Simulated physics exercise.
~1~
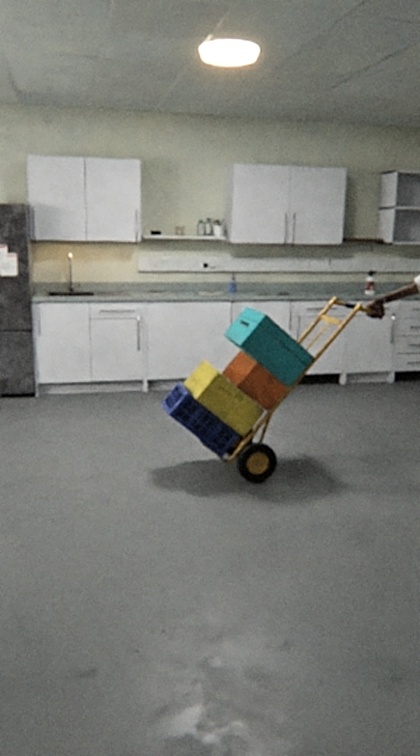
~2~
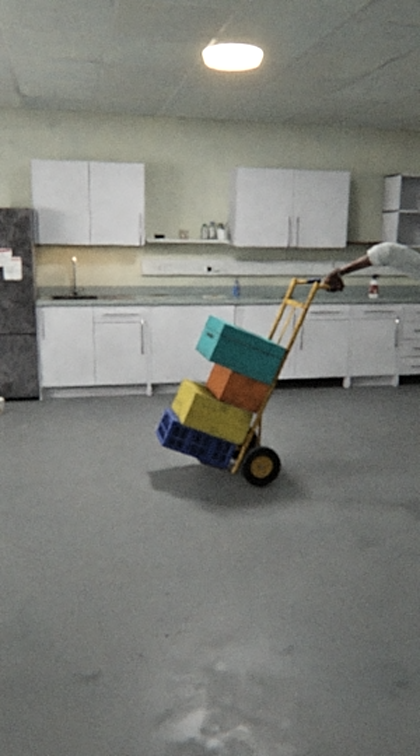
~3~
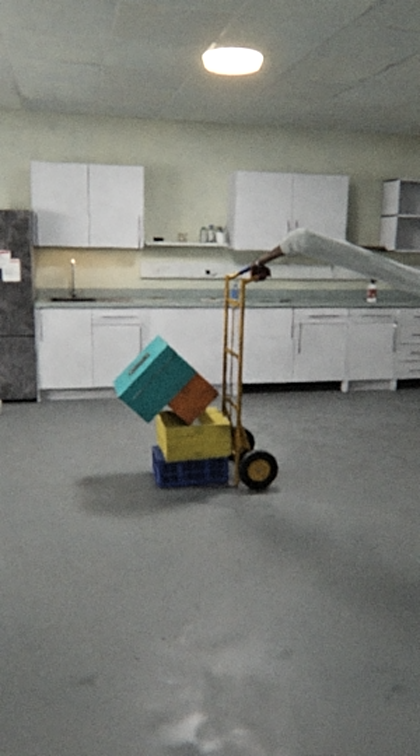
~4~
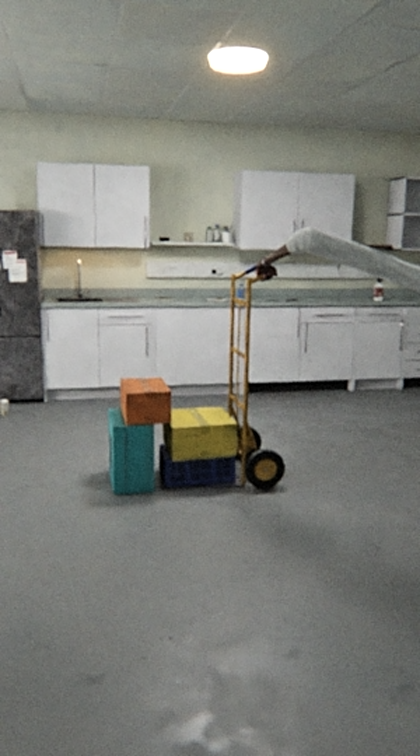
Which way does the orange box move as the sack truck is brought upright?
The orange box moves to the left, ending up beside the yellow box and on top of the turquoise one.
